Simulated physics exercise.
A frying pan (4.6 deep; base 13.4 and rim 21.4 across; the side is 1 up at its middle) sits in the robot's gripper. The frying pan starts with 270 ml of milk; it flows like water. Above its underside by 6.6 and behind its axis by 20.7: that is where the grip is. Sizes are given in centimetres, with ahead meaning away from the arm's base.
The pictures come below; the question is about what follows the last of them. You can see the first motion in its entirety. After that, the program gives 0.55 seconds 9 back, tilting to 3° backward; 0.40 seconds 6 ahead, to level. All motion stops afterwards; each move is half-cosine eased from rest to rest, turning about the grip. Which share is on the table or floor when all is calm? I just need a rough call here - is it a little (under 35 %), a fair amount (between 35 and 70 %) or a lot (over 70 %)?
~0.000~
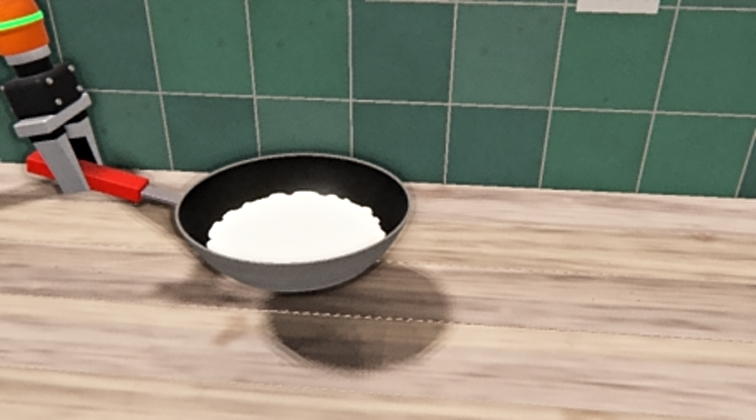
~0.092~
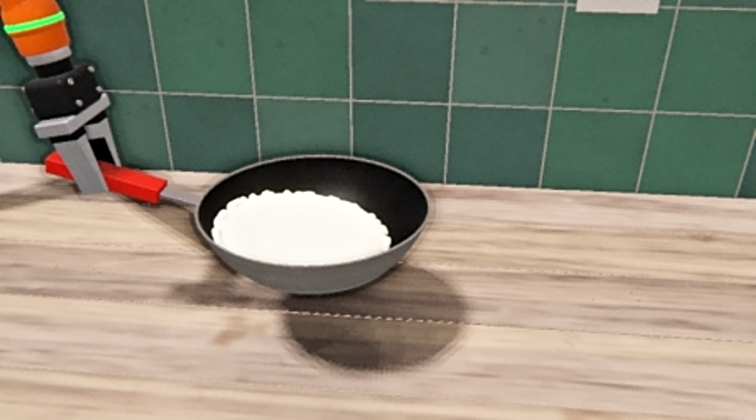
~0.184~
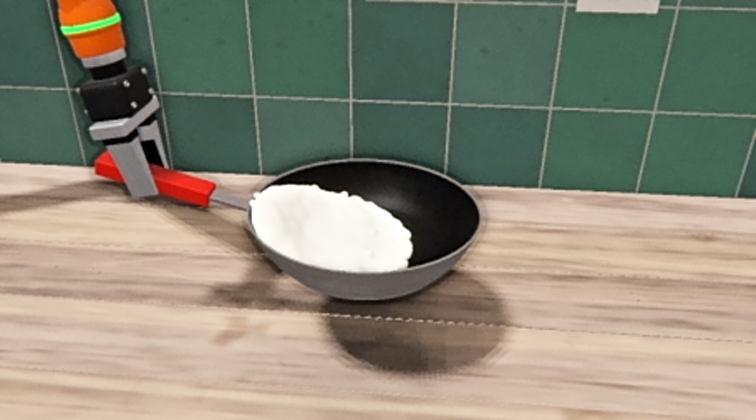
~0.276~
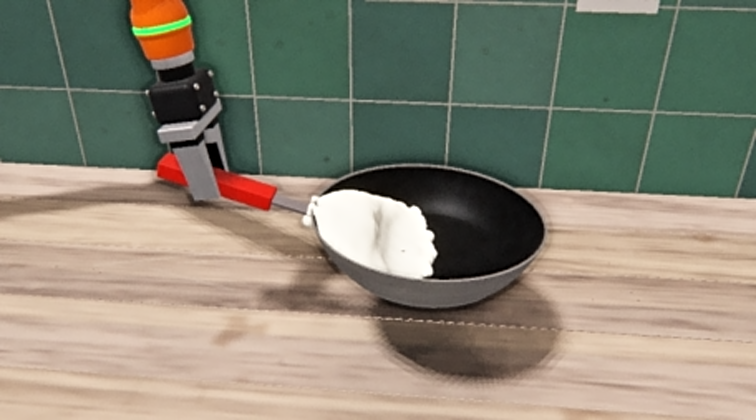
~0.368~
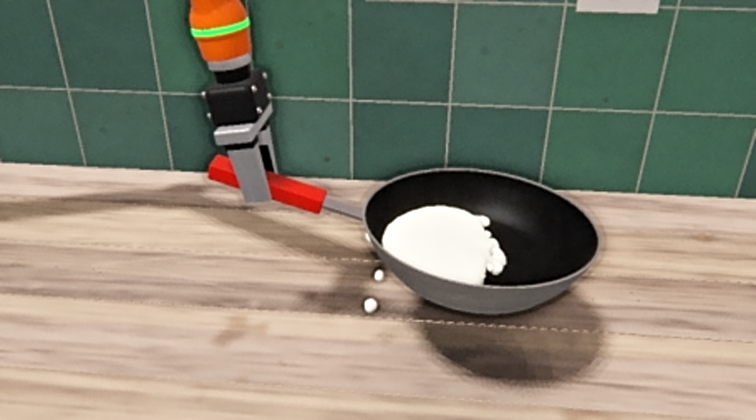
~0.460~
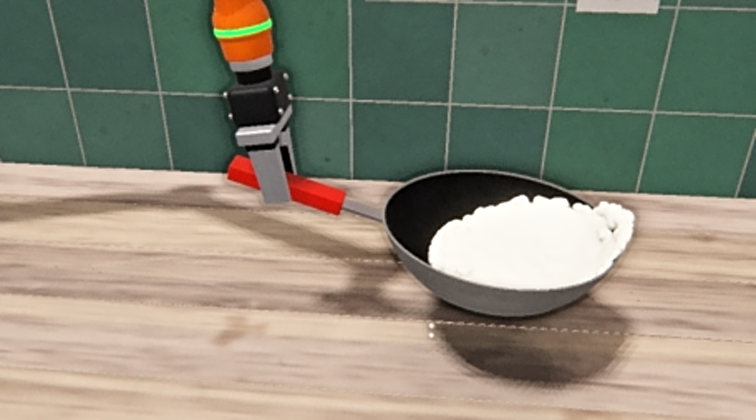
It is a fair amount, between 35 and 70 %.
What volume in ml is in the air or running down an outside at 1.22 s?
Estimate: Some 0 ml.
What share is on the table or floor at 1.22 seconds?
I'd say some 45 per cent of it.
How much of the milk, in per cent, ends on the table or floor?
Roughly 45 per cent.
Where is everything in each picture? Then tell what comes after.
The frying pan middle at (297, 224), level; upper third of the milk around (297, 233), from x 210 to 380, top at y 195; 275 ml in the frying pan, in the first picture.
The frying pan middle at (316, 226), level; upper third of the milk around (268, 229), from x 215 to 385, top at y 195, in the second picture.
The frying pan middle at (365, 231), tilted 1° forward; upper third of the milk around (282, 216), from x 250 to 410, top at y 185, in the third picture.
The frying pan middle at (426, 237), tilted 2° forward; upper third of the milk around (347, 215), from x 310 to 435, top at y 195, in the fourth picture.
The frying pan middle at (476, 242), tilted 3° forward; upper third of the milk around (434, 238), from x 370 to 505, top at y 210, in the fifth picture.
The frying pan middle at (495, 244), tilted 3° forward; upper third of the milk around (573, 244), from x 430 to 630, top at y 200; 270 ml in the frying pan, 5 ml in the air or running down outside, in the sixth picture.
After 0.84 s, tilted 2° backward, liquid up to 21 above the table; 150 ml in the frying pan, 120 ml on the table or floor, 5 ml in the air or running down outside.
After 1.22 s, tilted 1° backward, liquid up to 17 above the table; 150 ml in the frying pan, 125 ml on the table or floor.
After 1.61 s, level, liquid up to 15 above the table; 150 ml in the frying pan, 125 ml on the table or floor.
After 2.41 s, level, liquid up to 14 above the table; 150 ml in the frying pan, 125 ml on the table or floor.
In the end, 150 ml in the frying pan, 125 ml on the table or floor. That is 46 % on the table or floor.
